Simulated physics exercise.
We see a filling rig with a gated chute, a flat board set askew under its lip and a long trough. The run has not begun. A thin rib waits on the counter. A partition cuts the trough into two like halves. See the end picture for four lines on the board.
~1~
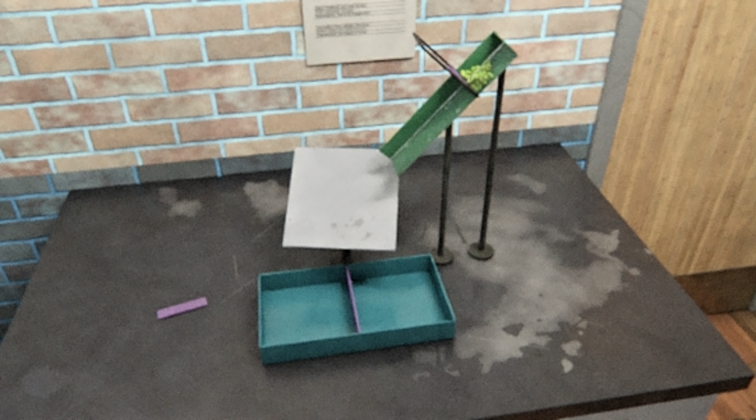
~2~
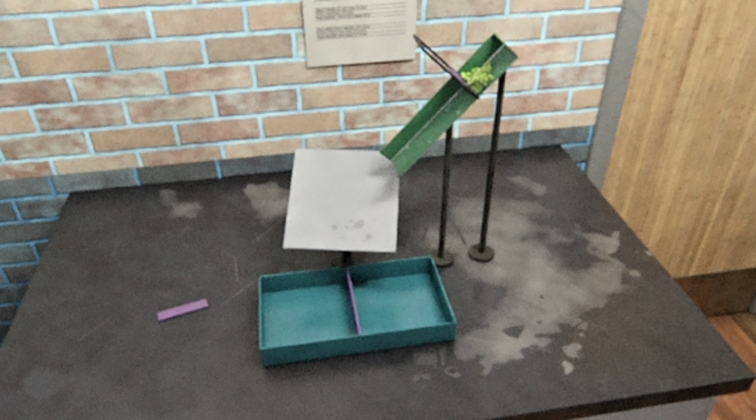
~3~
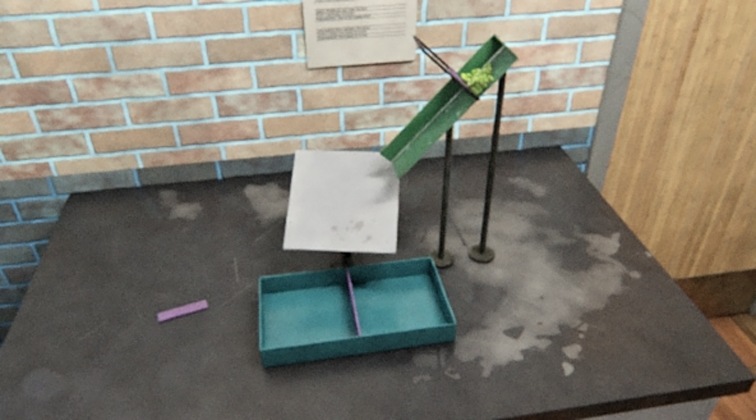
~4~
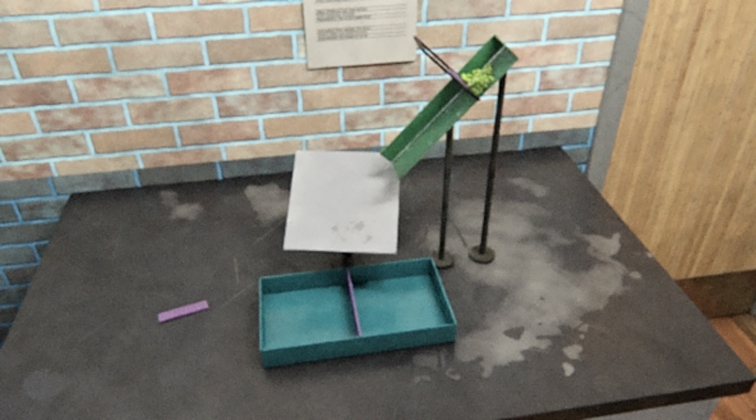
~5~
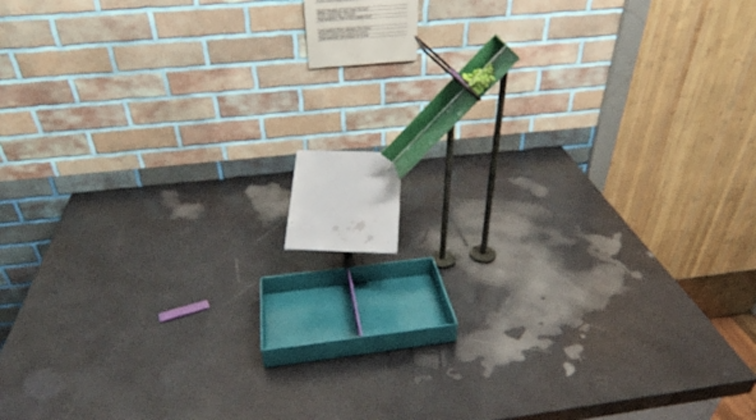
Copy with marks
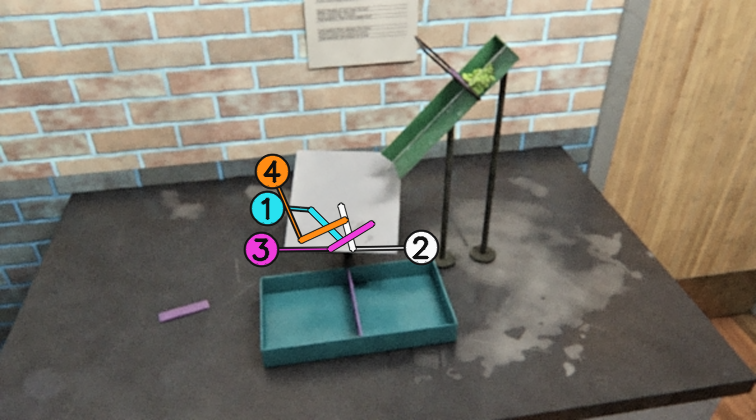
A dark, worn tabletop with pale patches stands before a brick wall with a printed sheet, wood panelling at right, seen from above and in front. A teal tray split by a purple divider sits below a tilted pale grey board, with a purple strip at left and a sloping green chute on black stands holding green pieces behind a bar. Nothing visibly moves, and the view stays practically still.
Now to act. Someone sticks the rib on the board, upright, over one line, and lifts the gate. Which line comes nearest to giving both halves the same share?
1 is best.
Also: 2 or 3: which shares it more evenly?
The answer is 2.
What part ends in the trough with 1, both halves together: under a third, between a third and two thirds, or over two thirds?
Line 1 gives over two thirds.
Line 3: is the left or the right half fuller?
More lands on the left.
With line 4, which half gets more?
The left half.
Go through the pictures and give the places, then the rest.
In the first frame, load behind the gate near (476, 75), dried peas; lip of the chute near (395, 168), sloping fairly steeply.
In the second frame, middle of the board near (344, 198), tilted fairly steeply; middle of its low edge near (339, 250); of its high edge near (348, 150).
In the third frame, front corners of the trough near (260, 350) and (456, 323); front end of its middle wall near (360, 336); gate still shut near (456, 76).
In the fourth frame, middle of the load near (477, 79); lip near (396, 172).
In the fifth frame, middle of the load near (478, 79); lip near (397, 171).
On the marked copy, line 1 from (311, 210) to (342, 241); line 2 from (341, 206) to (353, 248); line 3 from (371, 223) to (330, 249); line 4 from (345, 220) to (301, 240).
Choosing 1, of what is caught, close to a third in the left half, close to two thirds in the right.
Choosing 2, of what is caught, close to a quarter in the left half, the bulk in the right.
Choosing 3, of what is caught, all but a few in the left half, only a few in the right.
Choosing 4, of what is caught, all but a few in the left half, a small share in the right.
